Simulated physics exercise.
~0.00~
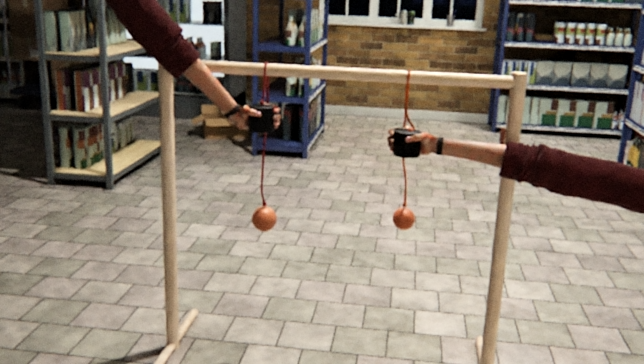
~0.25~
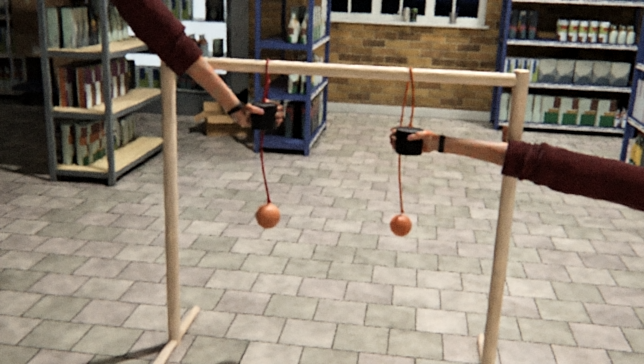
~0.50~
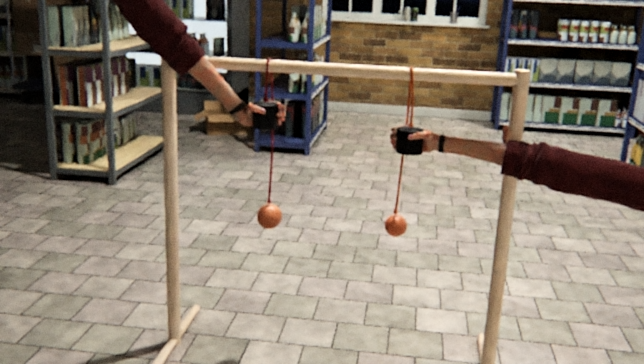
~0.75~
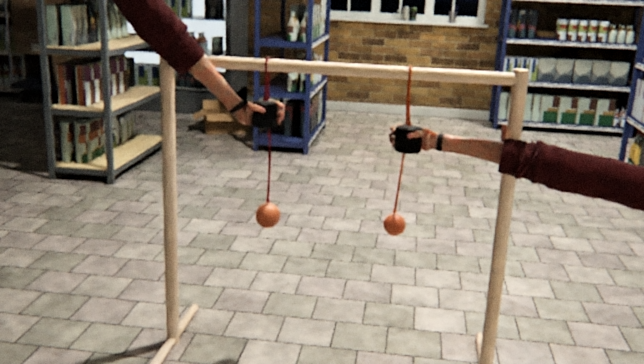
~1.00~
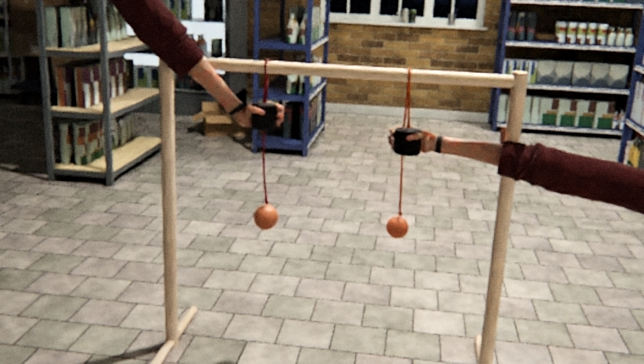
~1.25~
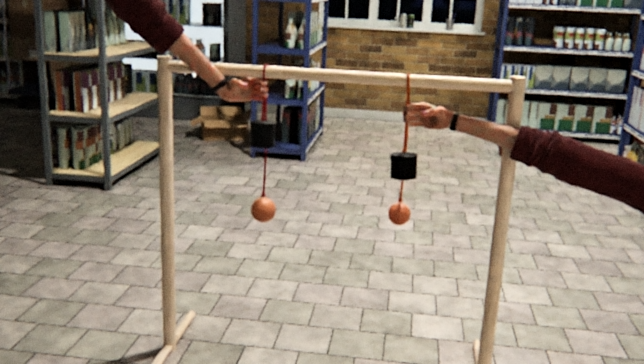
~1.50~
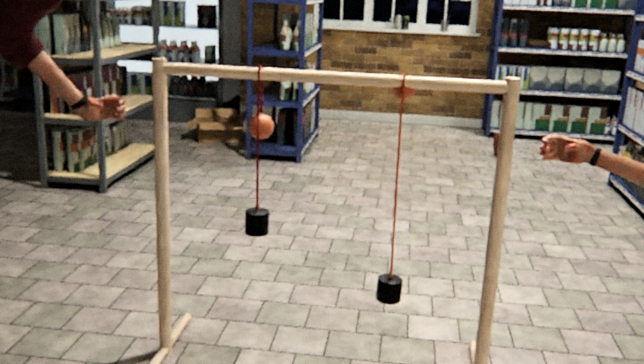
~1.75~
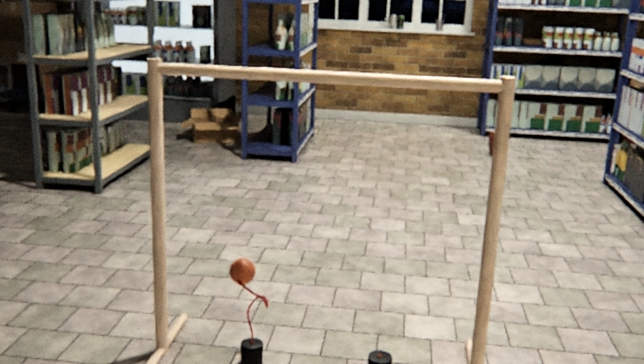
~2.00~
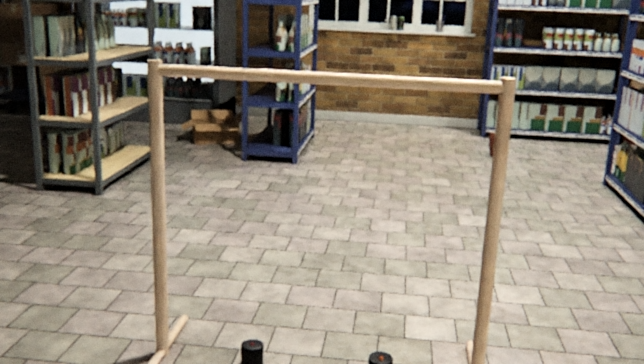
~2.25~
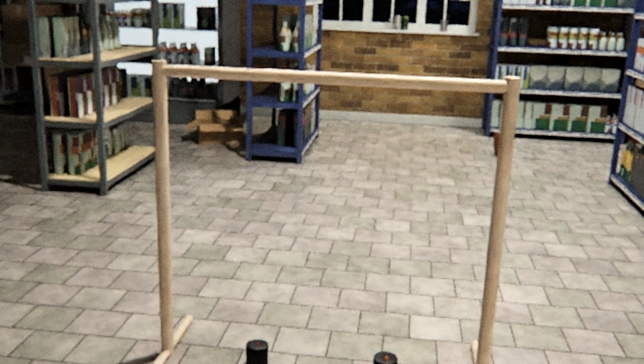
Black cylinders on cords over a wooden rail dropping to the floor after two hands let go, orange balls flying up.
